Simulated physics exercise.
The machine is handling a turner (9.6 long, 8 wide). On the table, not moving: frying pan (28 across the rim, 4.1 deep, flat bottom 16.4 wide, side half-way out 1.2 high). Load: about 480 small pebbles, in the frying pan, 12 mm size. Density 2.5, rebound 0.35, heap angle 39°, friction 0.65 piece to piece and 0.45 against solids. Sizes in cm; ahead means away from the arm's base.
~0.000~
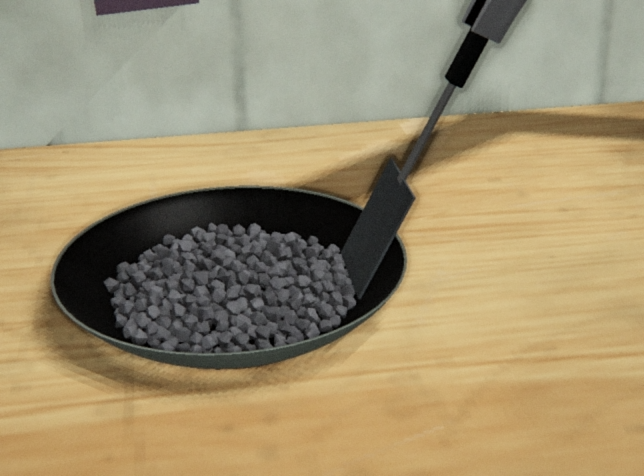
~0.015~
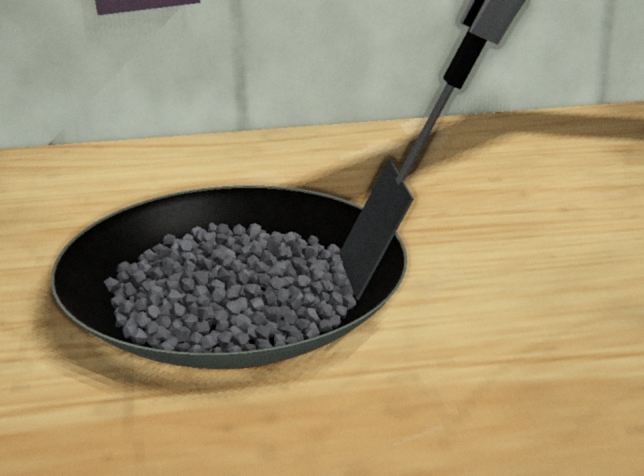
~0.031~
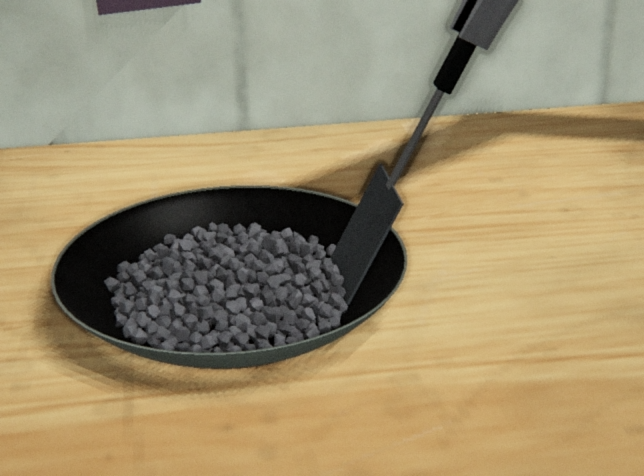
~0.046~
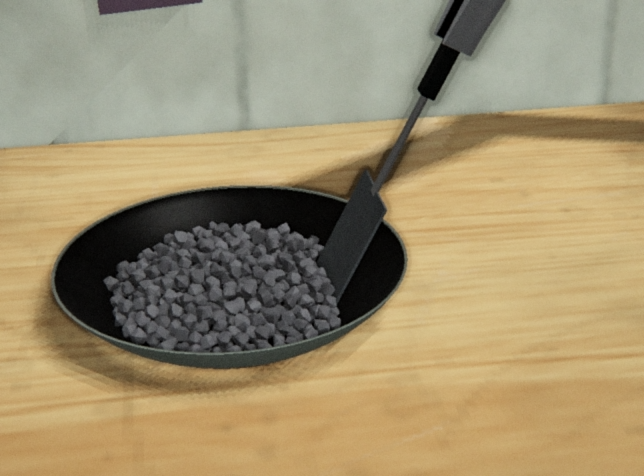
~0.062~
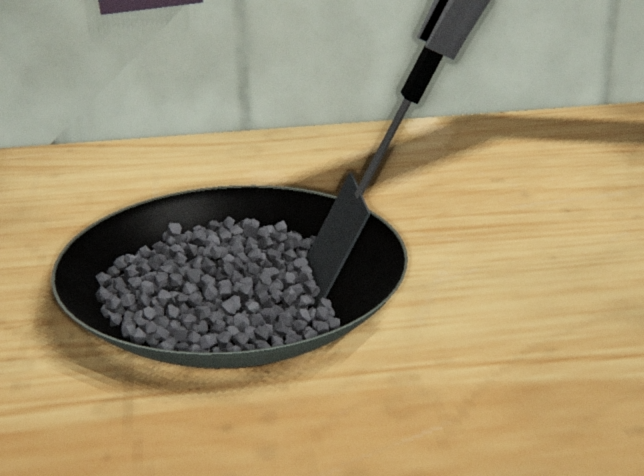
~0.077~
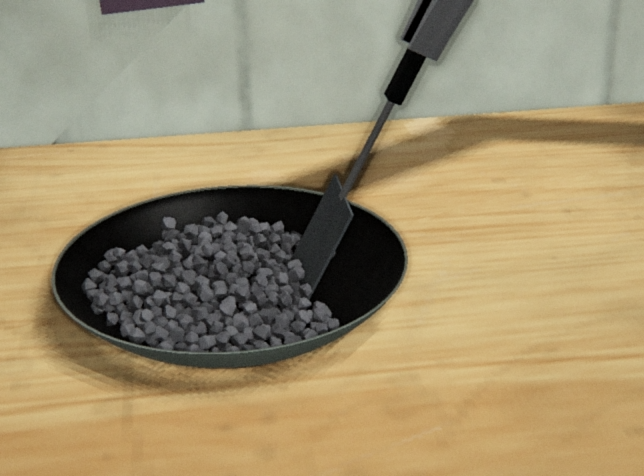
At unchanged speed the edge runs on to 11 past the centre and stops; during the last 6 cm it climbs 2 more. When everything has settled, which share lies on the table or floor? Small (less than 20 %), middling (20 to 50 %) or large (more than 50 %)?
A middling share, 20 to 50 %, ends on the table or floor.
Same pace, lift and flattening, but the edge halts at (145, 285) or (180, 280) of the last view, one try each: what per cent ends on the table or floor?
About 20 and 0 per cent.
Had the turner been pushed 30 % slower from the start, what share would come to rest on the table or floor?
It would be near 40 per cent.
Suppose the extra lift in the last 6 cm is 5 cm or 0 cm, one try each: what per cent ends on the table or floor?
Some 30 and 40 per cent.
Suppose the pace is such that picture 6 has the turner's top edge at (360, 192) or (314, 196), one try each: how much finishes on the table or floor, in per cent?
Some 40 and 40 per cent.
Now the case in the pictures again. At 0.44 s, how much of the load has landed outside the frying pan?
Some 35 per cent.
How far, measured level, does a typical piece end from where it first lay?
Some 6 cm.
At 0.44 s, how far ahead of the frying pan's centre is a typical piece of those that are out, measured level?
Roughly 24 cm.
After 0.14 s, sloping 63°, highest piece 5 above the table; 481 in the frying pan.
After 0.21 s, sloping 63°, highest piece 9 above the table; 469 in the frying pan, 12 on the blade or in flight.
After 0.44 s, sloping 63°, highest piece 9 above the table; 297 in the frying pan, 158 on the table or floor, 26 on the blade or in flight.
After 1.49 s, sloping 63°, highest piece 5 above the table; 297 in the frying pan, 184 on the table or floor.
At rest, 297 in the frying pan, 184 on the table or floor. That is 38 % on the table or floor.
